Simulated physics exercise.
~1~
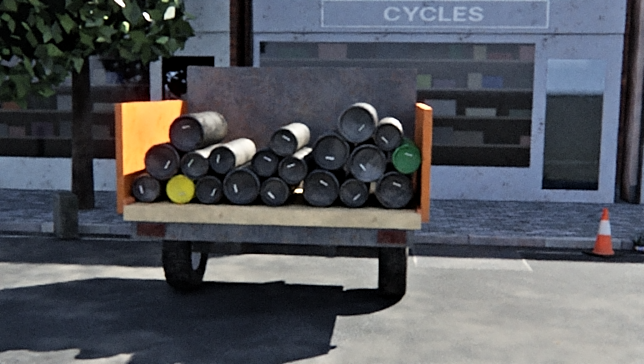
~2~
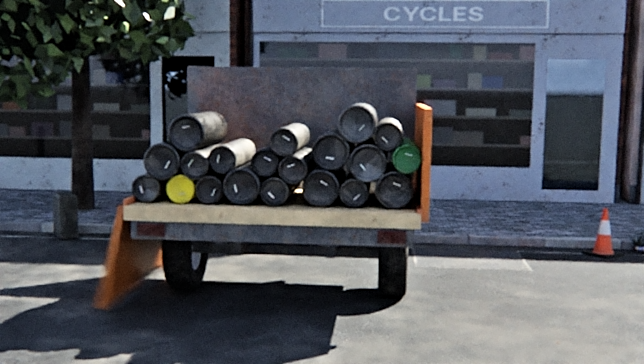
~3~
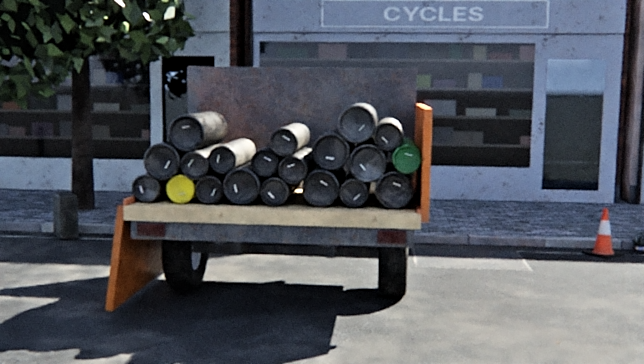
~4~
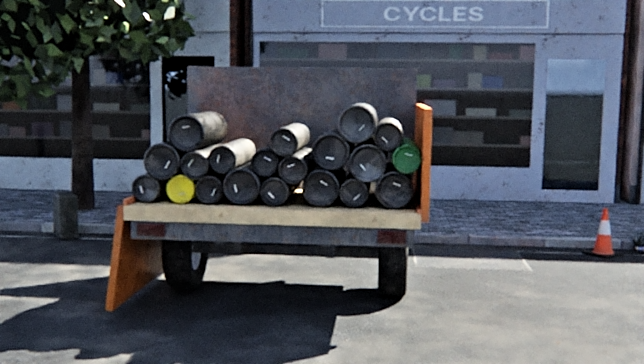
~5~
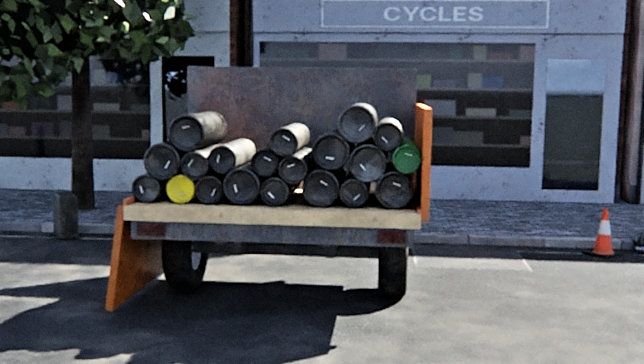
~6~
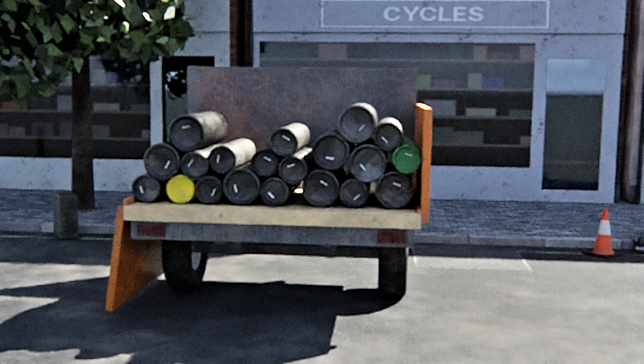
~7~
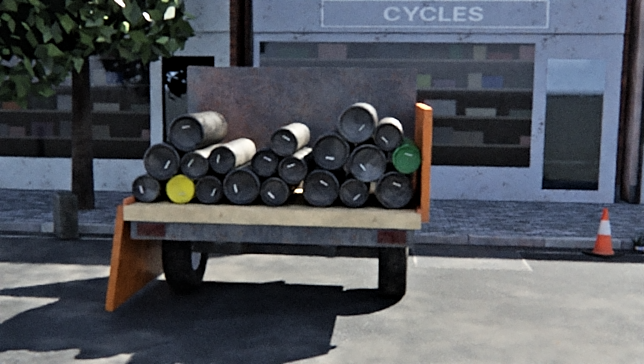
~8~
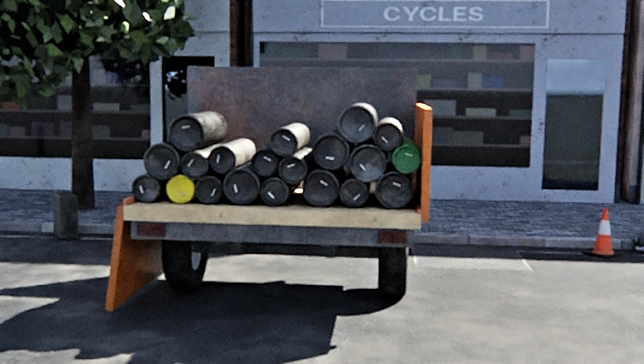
To begin with, a farm trailer stands parked in front of a cycle shop, stacked with dark cylinders whose ends face us, one yellow at the lower left and one green higher up at the right. Orange boards close both sides of the deck. The left board then swings down and hangs beside the wheel, swaying slightly before it settles, while the right board stays upright. With the left side open, the cylinders keep their places in the pile. At the end, the whole load still rests on the trailer, and none has fallen.
